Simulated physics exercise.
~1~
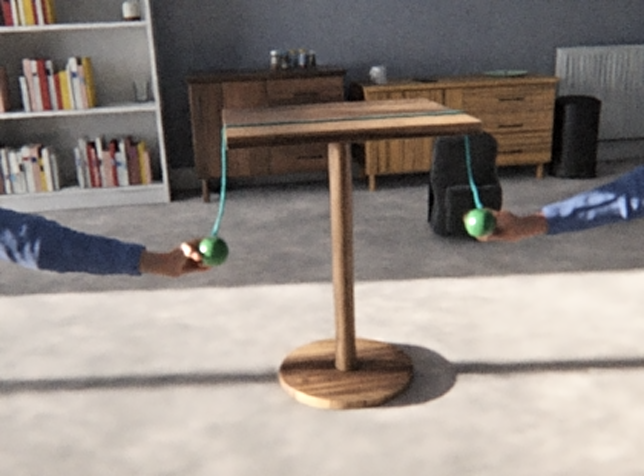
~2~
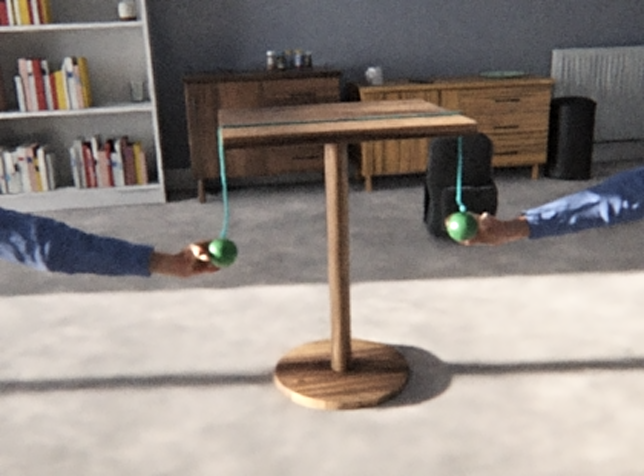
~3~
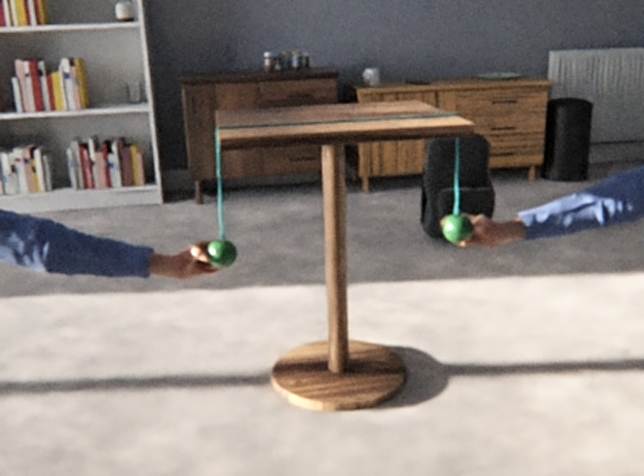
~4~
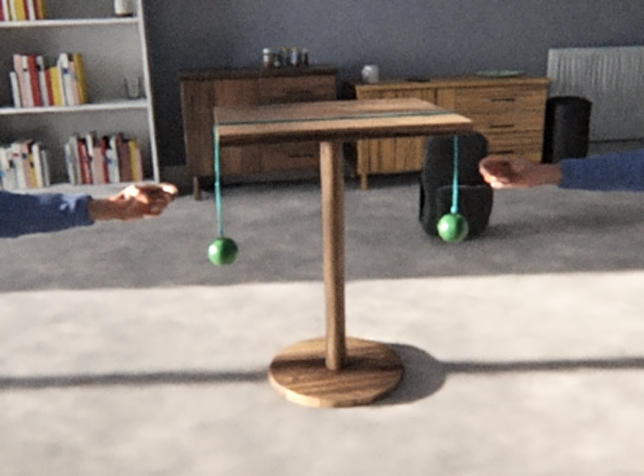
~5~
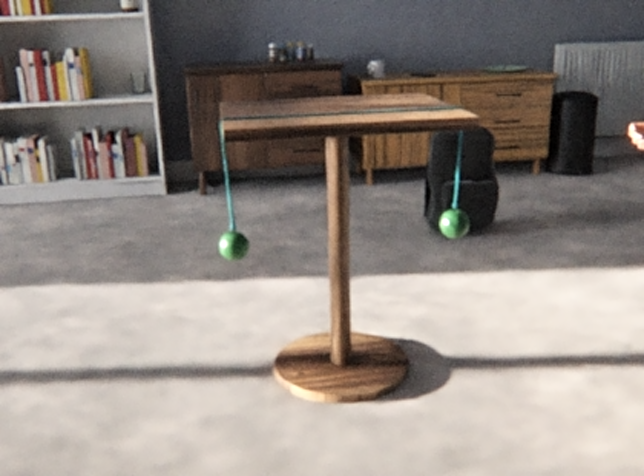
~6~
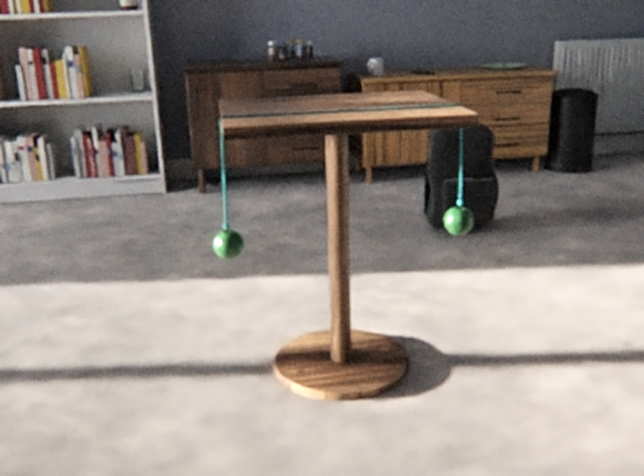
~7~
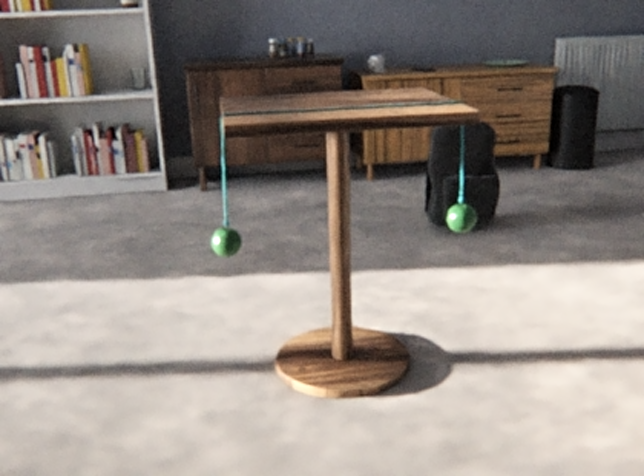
Two hands held green apples hanging from a string draped across a wooden side table, steadied them, then let go and drew back out of view. The apples swayed slightly but neither side went down, and both ended up hanging still.
